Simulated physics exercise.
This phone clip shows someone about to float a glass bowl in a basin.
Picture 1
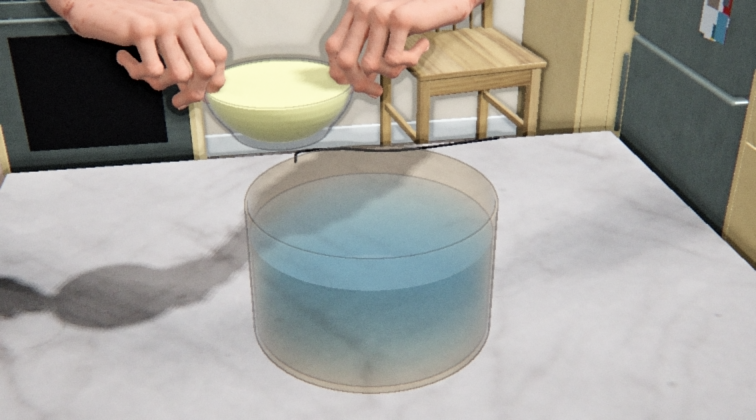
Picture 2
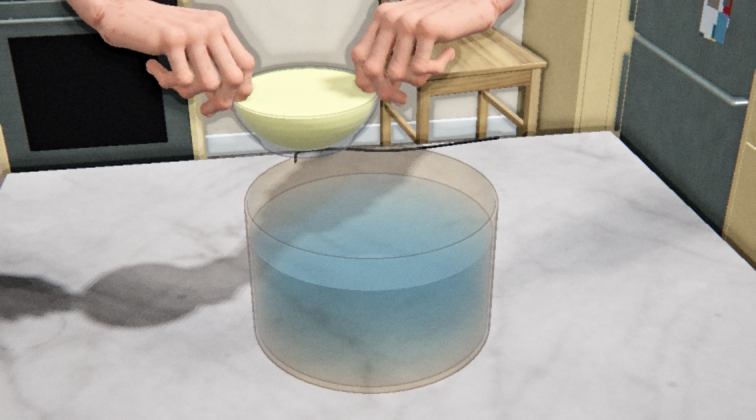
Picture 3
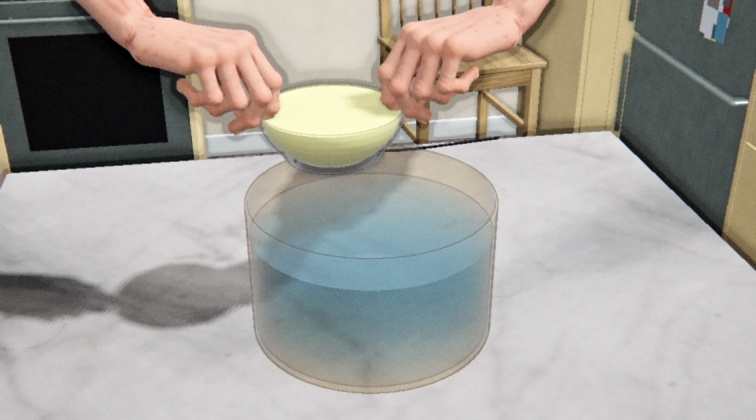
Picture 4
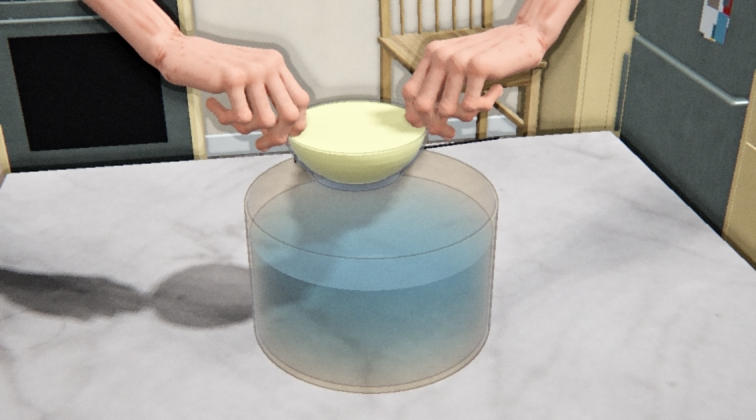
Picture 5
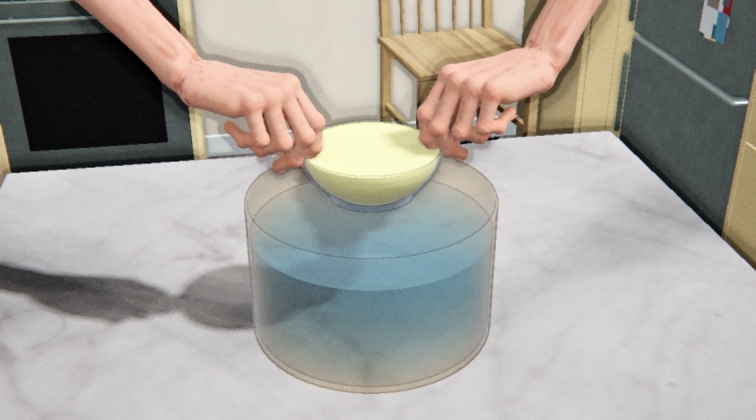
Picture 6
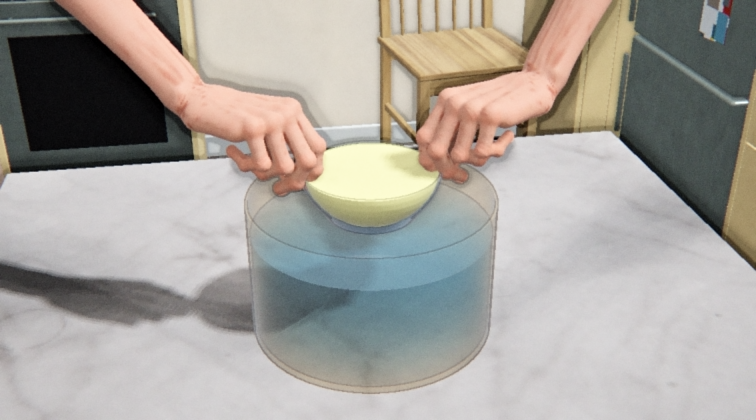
Two hands carrying a nearly full glass bowl rightward and lowering it over a clear basin of blue water on a marble counter.
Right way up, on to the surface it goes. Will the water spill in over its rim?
Yes.
Next, the bowl dips into the water.
After that, water pours in over its rim.
Finally, the bowl lies on the bottom.
